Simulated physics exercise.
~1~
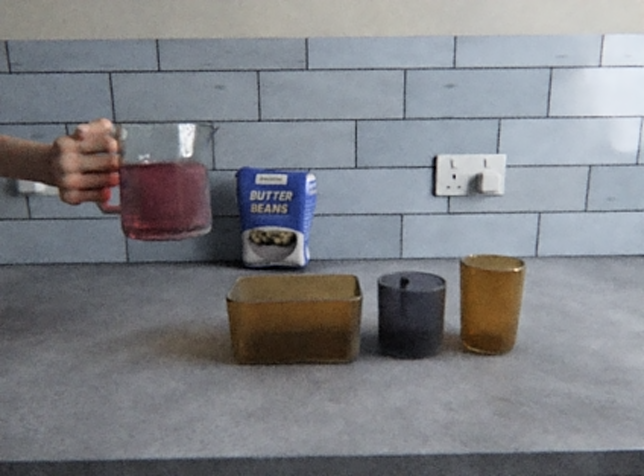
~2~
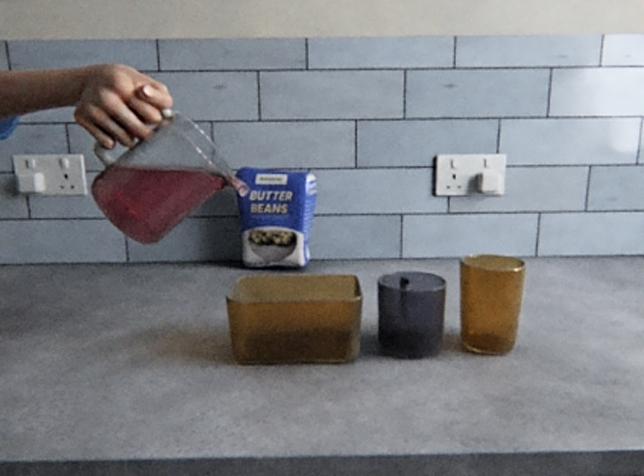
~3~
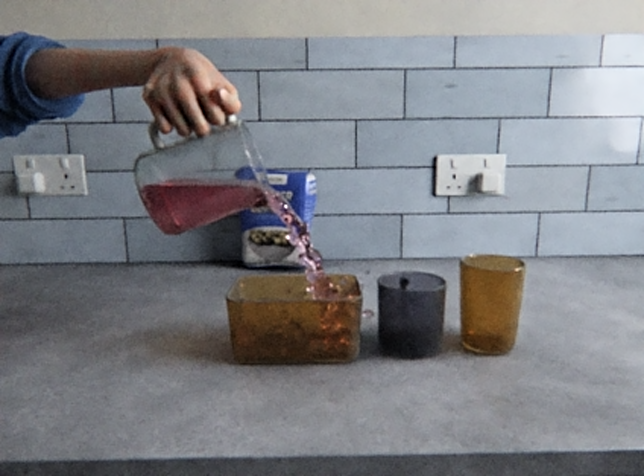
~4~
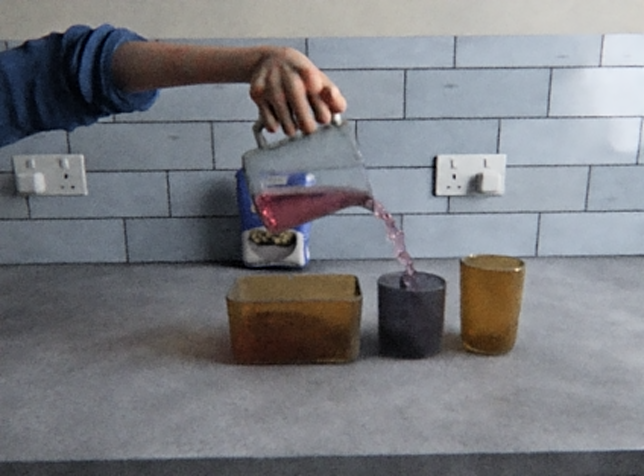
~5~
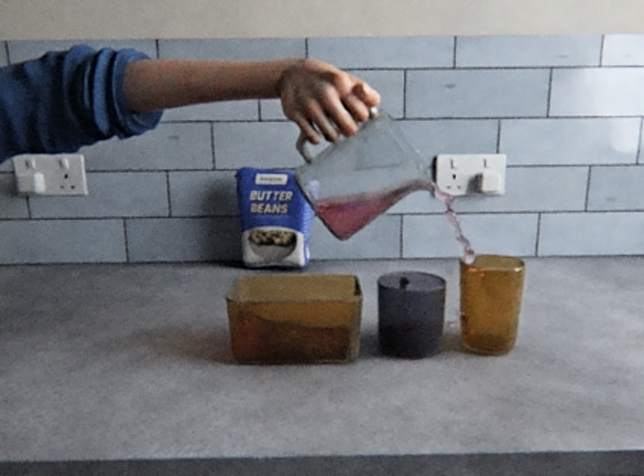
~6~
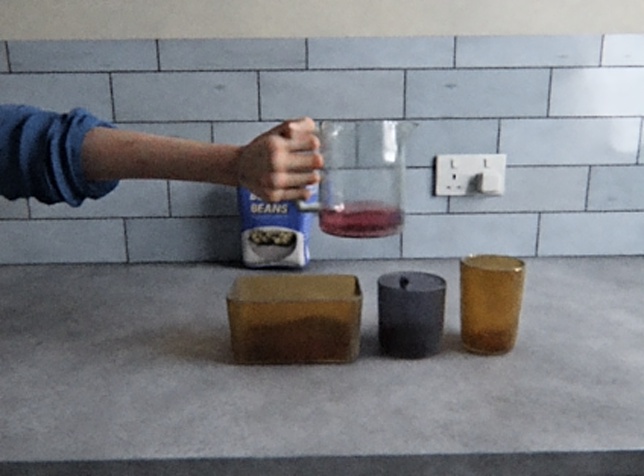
On a grey worktop against a blue-grey tiled wall with white sockets, seen straight on from the front, an amber rectangular box, a dark mug and an amber glass stand in a row before a blue bag of butter beans. A hand holds a clear pitcher of reddish-pink liquid at the left. It tips the pitcher to the right and pours into the box. Still tilted, the pitcher moves right, its stream reaching the mug and then the glass. Finally the hand holds it upright above the row, with a little liquid left inside.
